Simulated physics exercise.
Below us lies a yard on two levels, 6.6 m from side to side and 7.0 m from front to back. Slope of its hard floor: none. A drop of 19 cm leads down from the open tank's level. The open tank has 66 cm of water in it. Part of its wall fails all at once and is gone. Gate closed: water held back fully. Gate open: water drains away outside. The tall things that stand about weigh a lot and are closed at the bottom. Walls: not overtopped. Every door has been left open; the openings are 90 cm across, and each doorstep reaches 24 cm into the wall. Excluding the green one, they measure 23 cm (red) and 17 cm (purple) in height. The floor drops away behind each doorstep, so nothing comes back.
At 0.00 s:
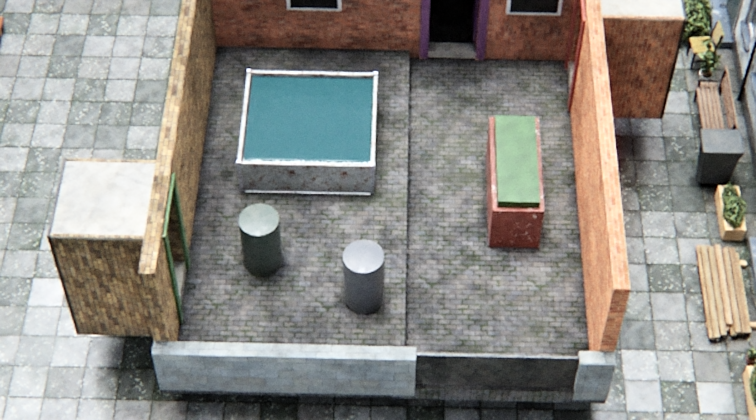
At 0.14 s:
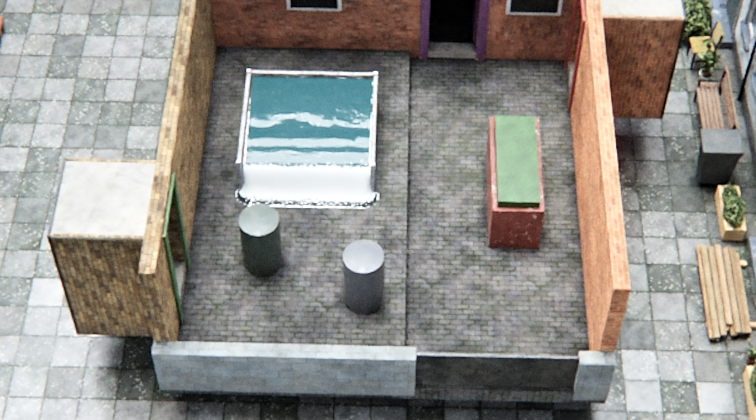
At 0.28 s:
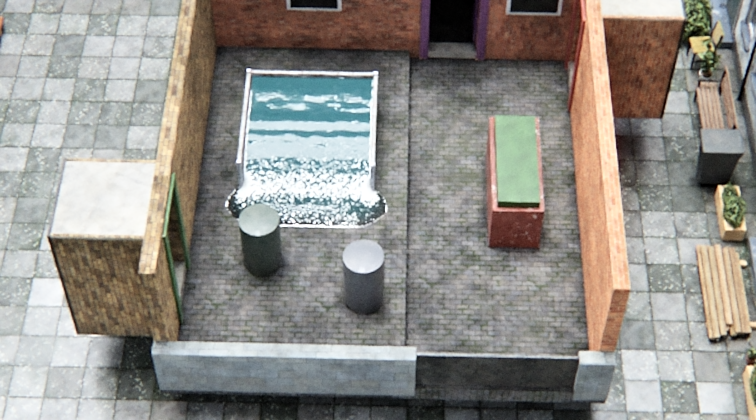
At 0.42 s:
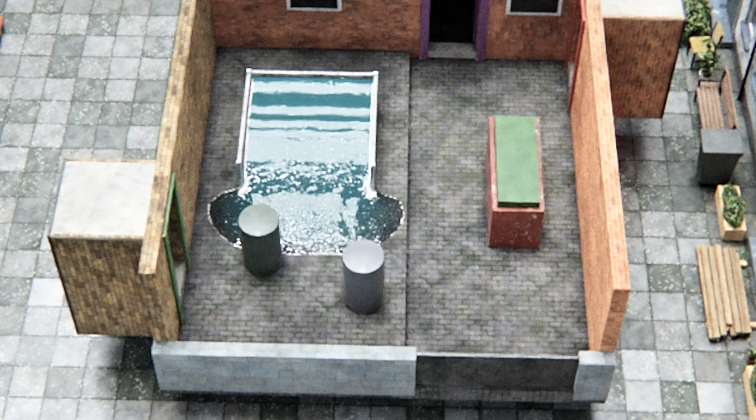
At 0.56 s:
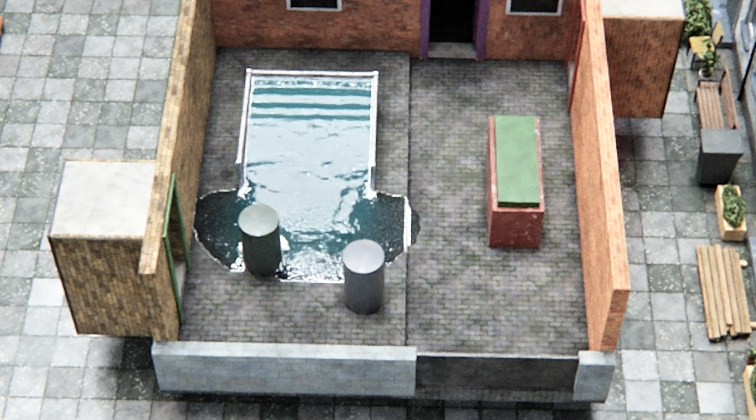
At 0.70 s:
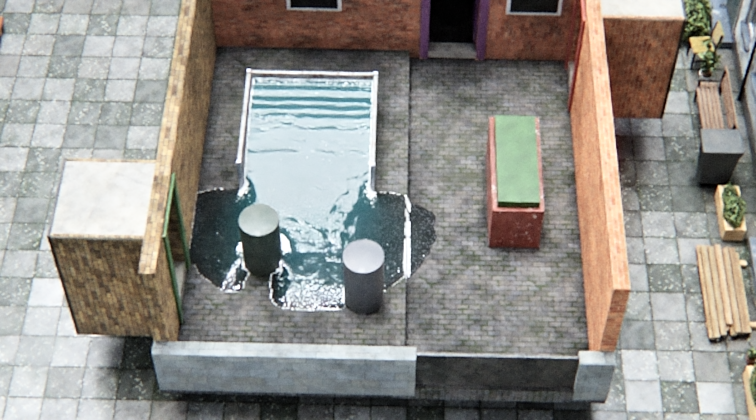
At the start, still teal water fills a rectangular open tank in a walled, paved yard. Its near wall gives way and water pours out in a foaming sheet, then fans to both sides across the paving and flows around two grey cylinders, while the green-topped red block stays dry.
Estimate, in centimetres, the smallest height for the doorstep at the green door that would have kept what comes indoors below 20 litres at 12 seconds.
I would say 19 cm.
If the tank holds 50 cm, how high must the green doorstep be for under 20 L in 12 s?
About 13.5 centimetres.
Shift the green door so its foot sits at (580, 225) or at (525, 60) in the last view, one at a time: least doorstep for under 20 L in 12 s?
You'd want about 7.5 cm there first, then about 11.5 cm.
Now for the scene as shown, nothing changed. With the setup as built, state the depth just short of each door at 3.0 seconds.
In cm - red: 0, purple: 0, green: 20.
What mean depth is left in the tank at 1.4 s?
On average, around 34 cm.
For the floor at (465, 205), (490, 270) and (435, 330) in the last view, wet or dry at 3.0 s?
Going in order: Untouched, swamped, swamped.
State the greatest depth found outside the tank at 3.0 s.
37 cm.
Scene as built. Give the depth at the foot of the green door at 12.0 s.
You'd measure close to 4.0 cm there.
After 1.4 s water covers 30 % of the floor, deepest (42 cm) near (312, 366); 18 cm at the green door, 0 litres in over its 25 cm doorstep.
After 3.0 s water covers 50 % of the floor, deepest (37 cm) near (585, 369); 20 cm at the green door, 0 litres in over its 25 cm doorstep.
After 12.0 s water covers 95 % of the floor, deepest (18 cm) near (549, 168); 4 cm at the green door, 4 litres in over its 25 cm doorstep.
At the green door as built, the water arrived by 1.0 s and peaked near 26 cm at 3.8 s.
Run again over the same 12 s with other heights there, 39 litres in over 16 cm, 10 litres over 22 cm. The limit of 20 litres is kept from about 19 cm up.
